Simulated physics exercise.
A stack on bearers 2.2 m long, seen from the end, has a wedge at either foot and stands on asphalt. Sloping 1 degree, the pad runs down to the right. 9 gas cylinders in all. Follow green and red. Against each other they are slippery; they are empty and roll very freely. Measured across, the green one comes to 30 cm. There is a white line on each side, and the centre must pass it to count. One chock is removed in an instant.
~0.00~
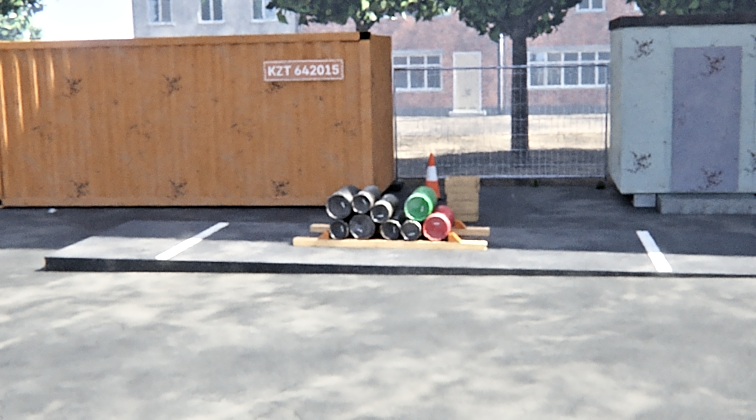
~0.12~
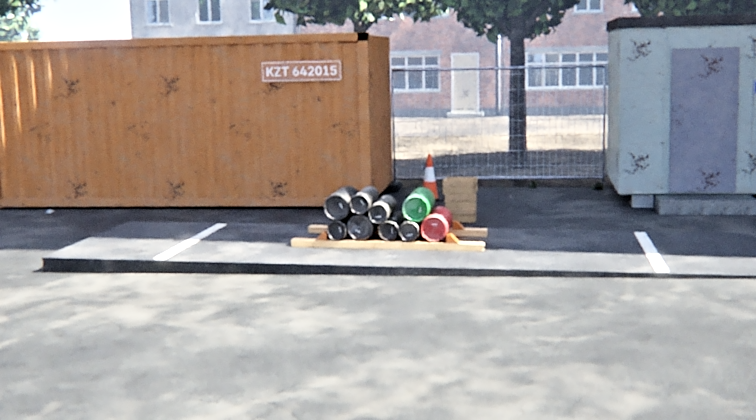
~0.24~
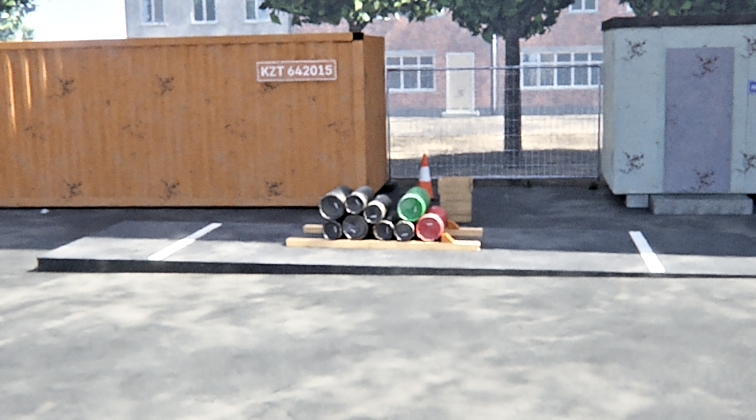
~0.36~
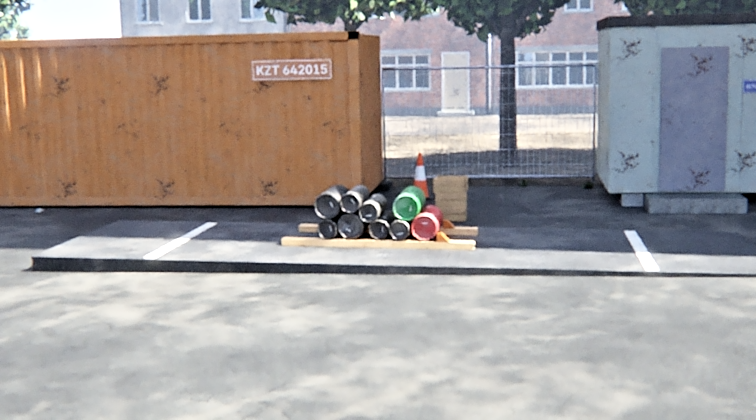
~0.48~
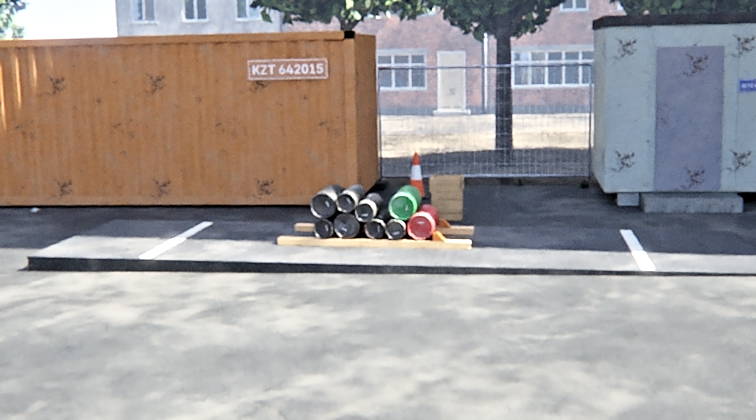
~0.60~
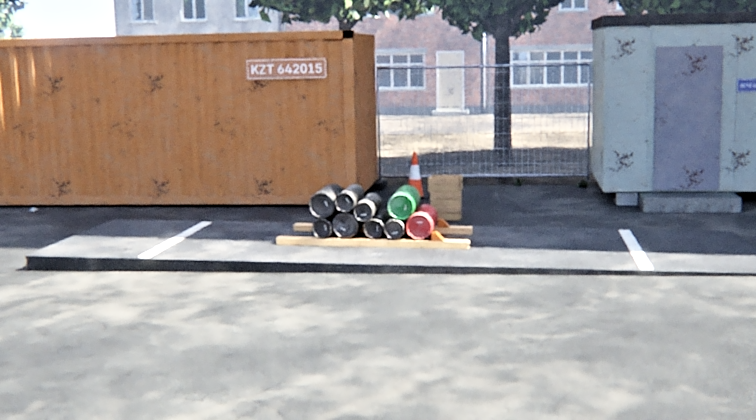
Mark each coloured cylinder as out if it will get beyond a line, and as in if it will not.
Green in, red in.
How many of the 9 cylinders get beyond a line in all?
It comes to 0.
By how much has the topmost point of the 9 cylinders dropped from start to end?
Comparing start and end, it's lower by about 0 cm.
After 0.9 s, green is up on others, 75 cm from the bearers' right end; red is on the bearers, 55 cm from the bearers' right end; 0 of 9 have crossed.
At rest (1.3 s), green is up on others, 75 cm from the bearers' right end; red is on the bearers, 55 cm from the bearers' right end; 0 of 9 have crossed.
